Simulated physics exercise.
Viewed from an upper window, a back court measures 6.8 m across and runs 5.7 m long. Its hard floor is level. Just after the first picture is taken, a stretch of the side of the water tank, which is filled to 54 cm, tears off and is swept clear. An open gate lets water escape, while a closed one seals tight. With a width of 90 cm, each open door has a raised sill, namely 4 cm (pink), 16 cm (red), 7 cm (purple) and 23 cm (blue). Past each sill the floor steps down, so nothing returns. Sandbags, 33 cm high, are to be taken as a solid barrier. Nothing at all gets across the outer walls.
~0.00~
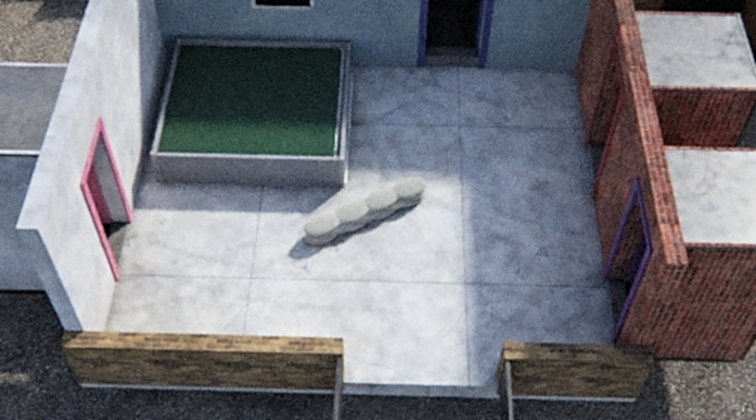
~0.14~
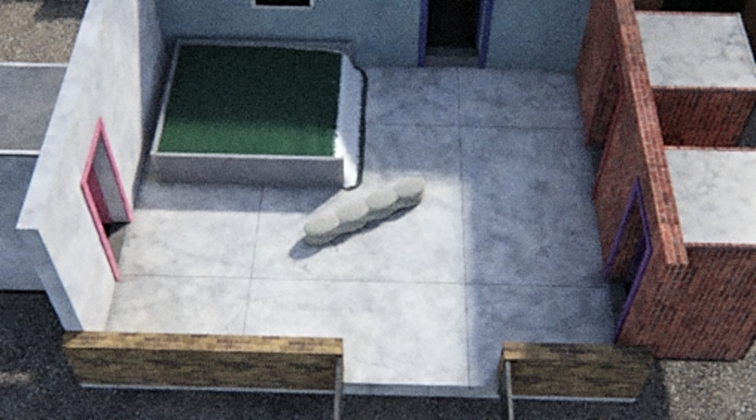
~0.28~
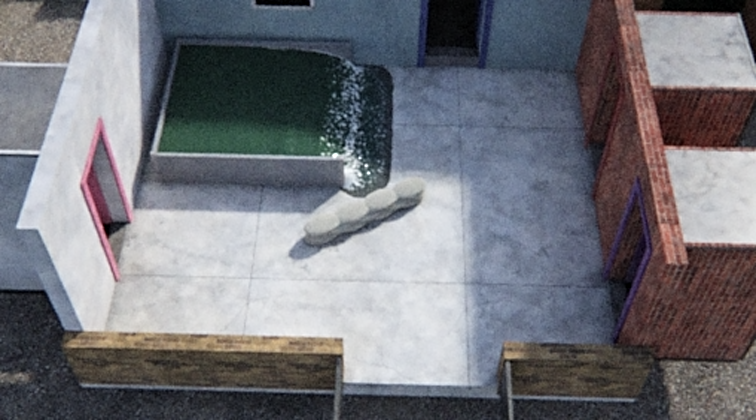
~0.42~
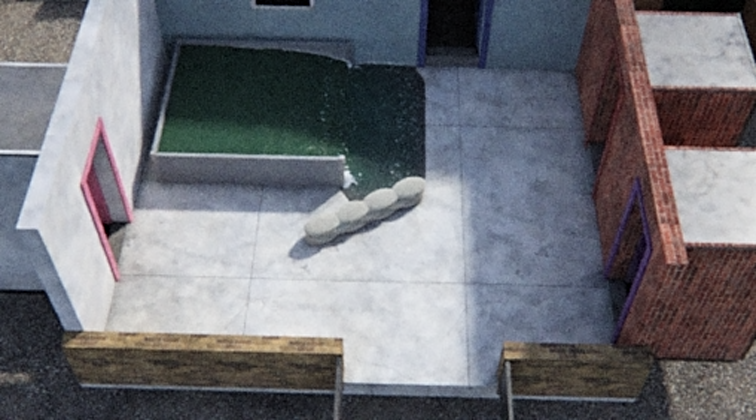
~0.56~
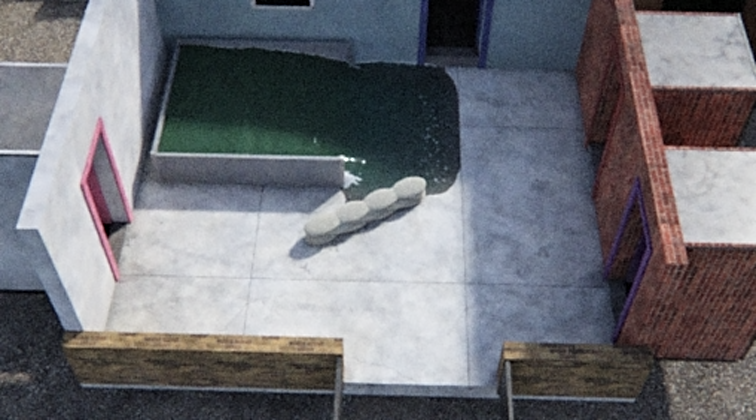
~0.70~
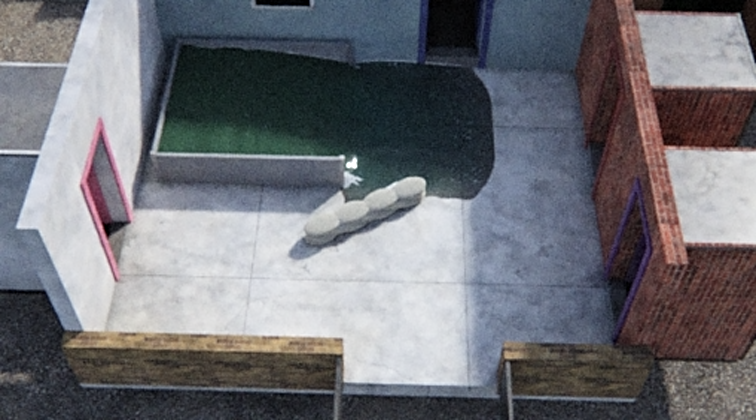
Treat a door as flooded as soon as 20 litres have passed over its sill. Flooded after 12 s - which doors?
Pink door: Yes. Red door: Yes. Purple door: Yes. Blue door: No.
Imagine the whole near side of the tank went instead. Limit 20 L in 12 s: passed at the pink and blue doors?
Compared with that limit, pink goes higher while blue falls short.
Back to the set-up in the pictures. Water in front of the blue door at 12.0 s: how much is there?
Around 5.5 cm there.
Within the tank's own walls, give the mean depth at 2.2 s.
Roughly 25 cm on average.
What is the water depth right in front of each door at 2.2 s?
Depth readings (cm): Pink = 0; red = 29; purple = 0; blue = 17.
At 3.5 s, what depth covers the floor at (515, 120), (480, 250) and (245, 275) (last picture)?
Spot one 32 cm, spot two 1 cm, spot three 0 cm.
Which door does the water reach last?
Pink.
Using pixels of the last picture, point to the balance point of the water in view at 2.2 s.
At about (365, 126).
After 1.4 s water covers 35 % of the floor and is deepest (26 cm) near (390, 196); pink door not reached, red door 19 cm at the sill, 0 L in, purple door not reached, blue door 13 cm at the sill, 0 L in.
After 2.2 s water covers 40 % of the floor and is deepest (40 cm) near (567, 82); pink door not reached, red door 29 cm at the sill, 25 L in, purple door not reached, blue door 17 cm at the sill, 0 L in.
After 3.5 s water covers 50 % of the floor and is deepest (36 cm) near (567, 82); pink door not reached, red door 30 cm at the sill, 112 L in, purple door 10 cm at the sill, 0 L in, blue door 14 cm at the sill, 0 L in.
After 7.0 s water covers 90 % of the floor and is deepest (18 cm) near (579, 372); pink door 2 cm at the sill, 0 L in, red door 10 cm at the sill, 166 L in, purple door 15 cm at the sill, 59 L in, blue door 11 cm at the sill, 1 L in.
After 12.0 s water covers 95 % of the floor and is deepest (14 cm) near (178, 65); pink door 10 cm at the sill, 45 L in, red door 7 cm at the sill, 166 L in, purple door 7 cm at the sill, 129 L in, blue door 6 cm at the sill, 1 L in.
